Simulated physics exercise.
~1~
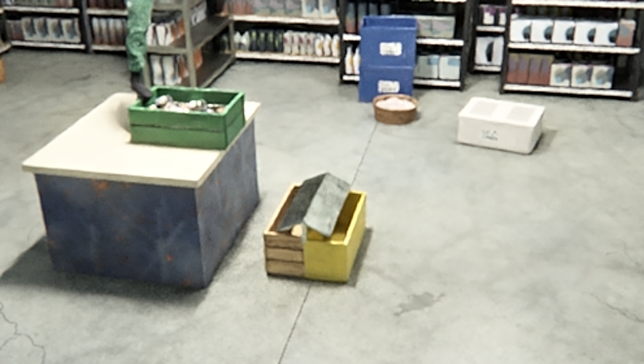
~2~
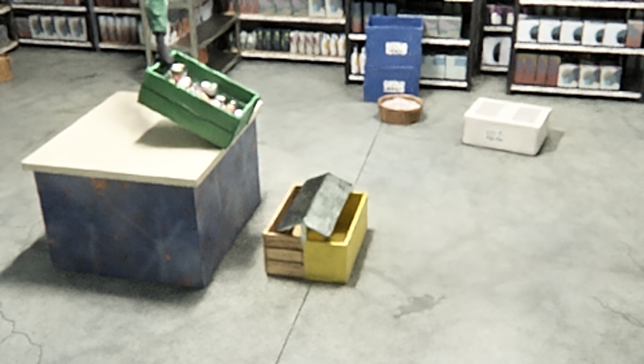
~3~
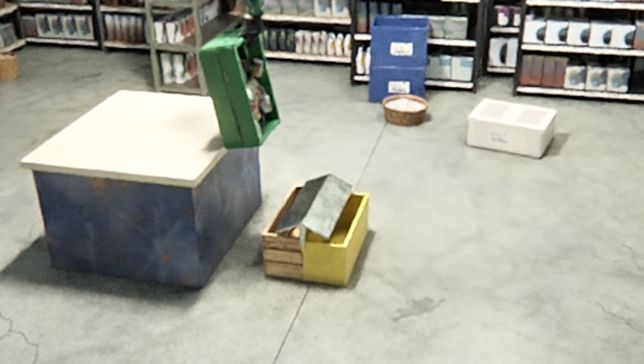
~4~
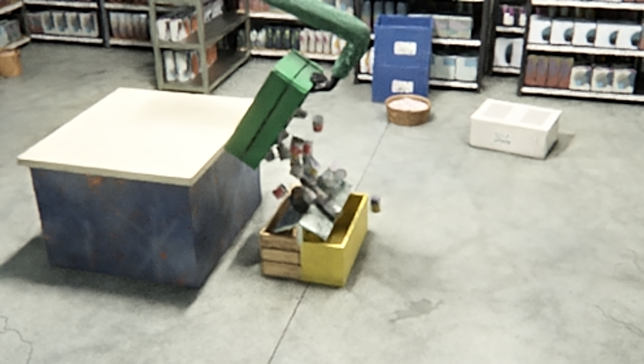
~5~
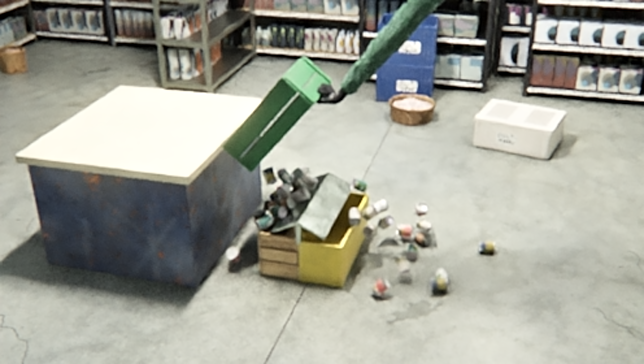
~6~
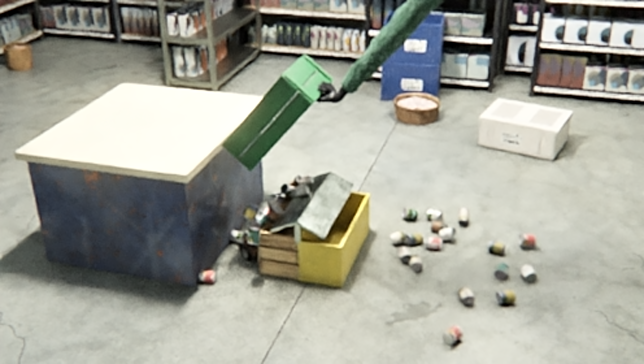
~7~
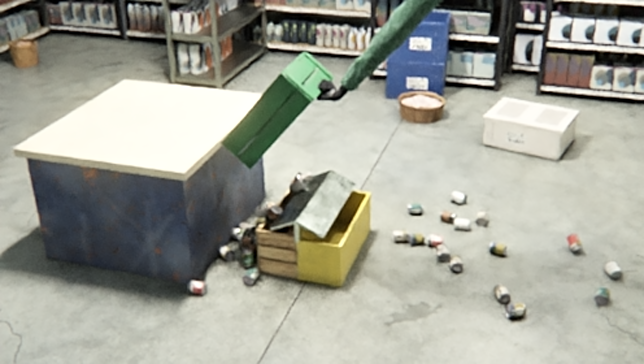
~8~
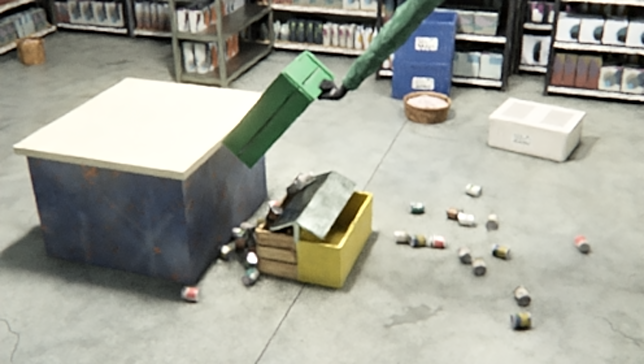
On the concrete floor of a storeroom, a green mechanical arm tipped a green box of small tins off a bench over a wooden trough and a yellow one, and many bounced off the ridge, ending up scattered on the floor on both sides.
